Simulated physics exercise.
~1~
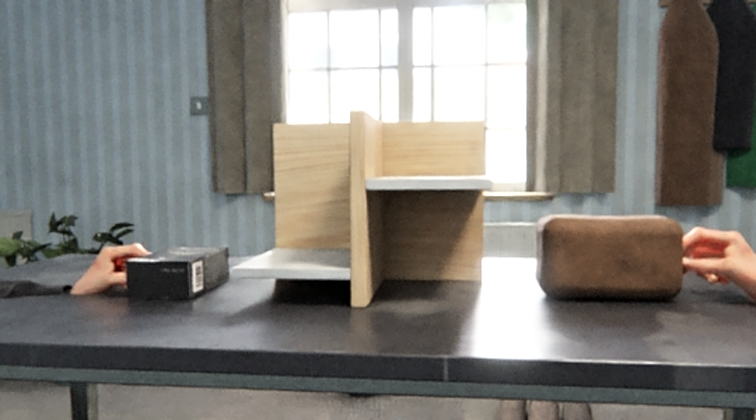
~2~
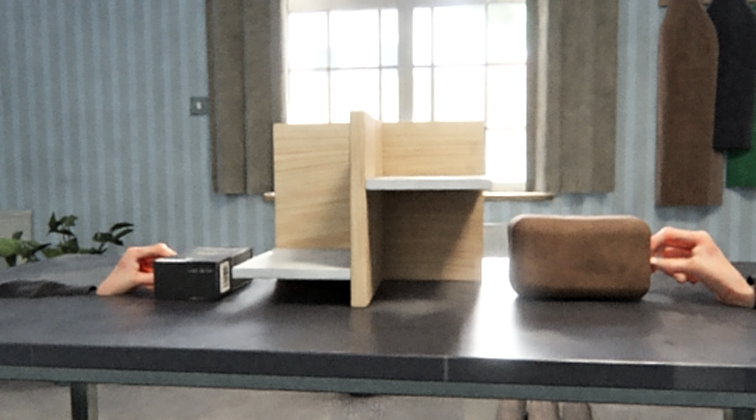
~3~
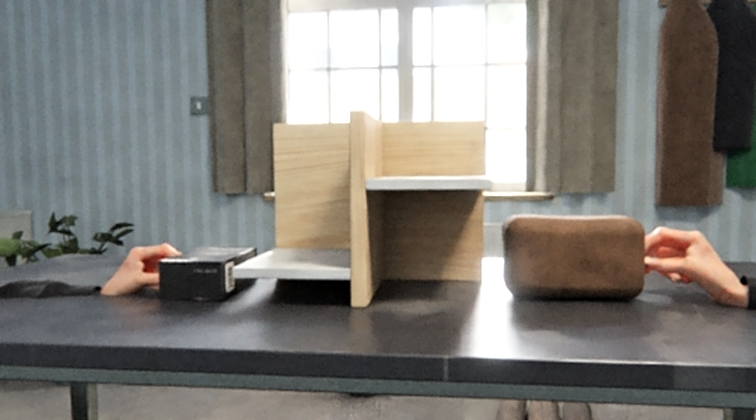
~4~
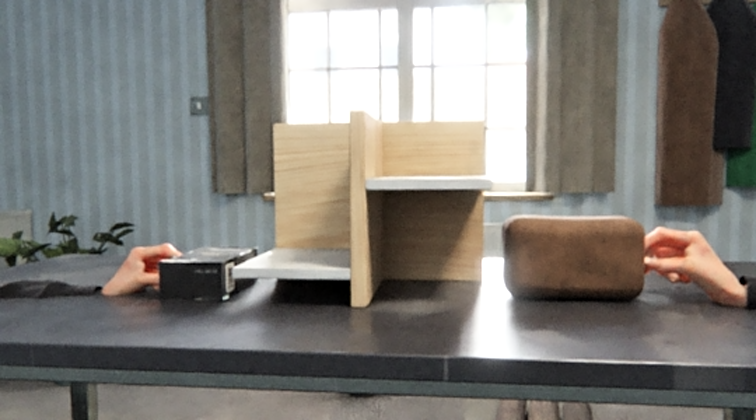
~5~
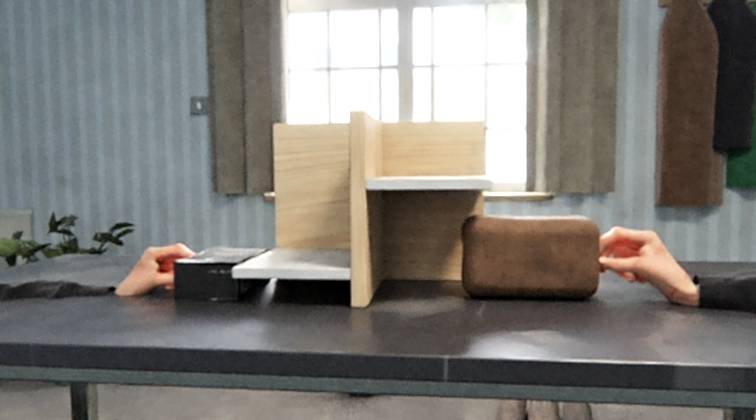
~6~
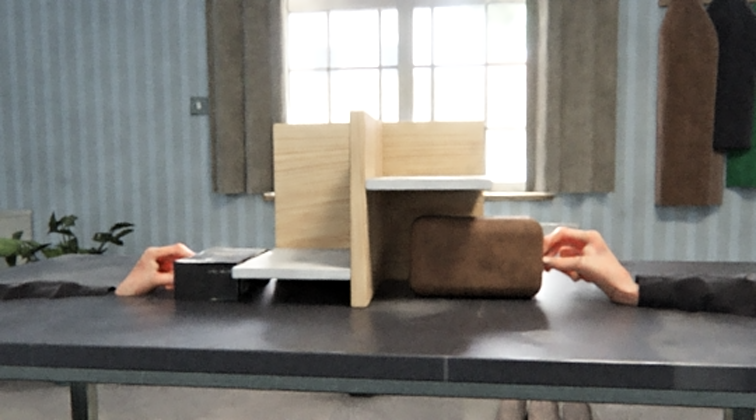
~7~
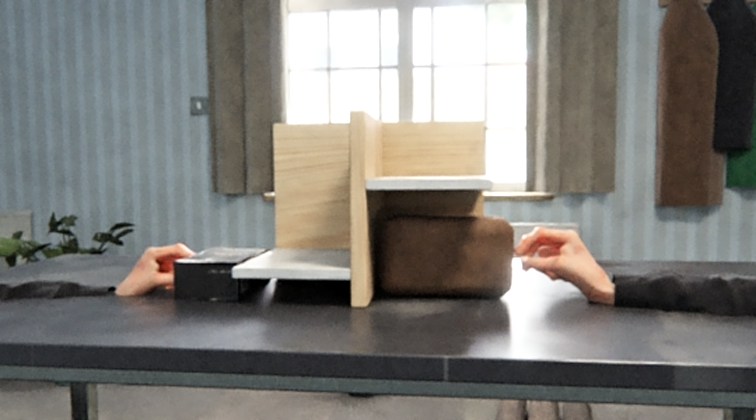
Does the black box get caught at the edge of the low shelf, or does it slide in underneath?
The black box is caught at the edge of the low left shelf because it is too tall to go under, while the brown loaf-shaped object slides in beneath the higher shelf on the right.
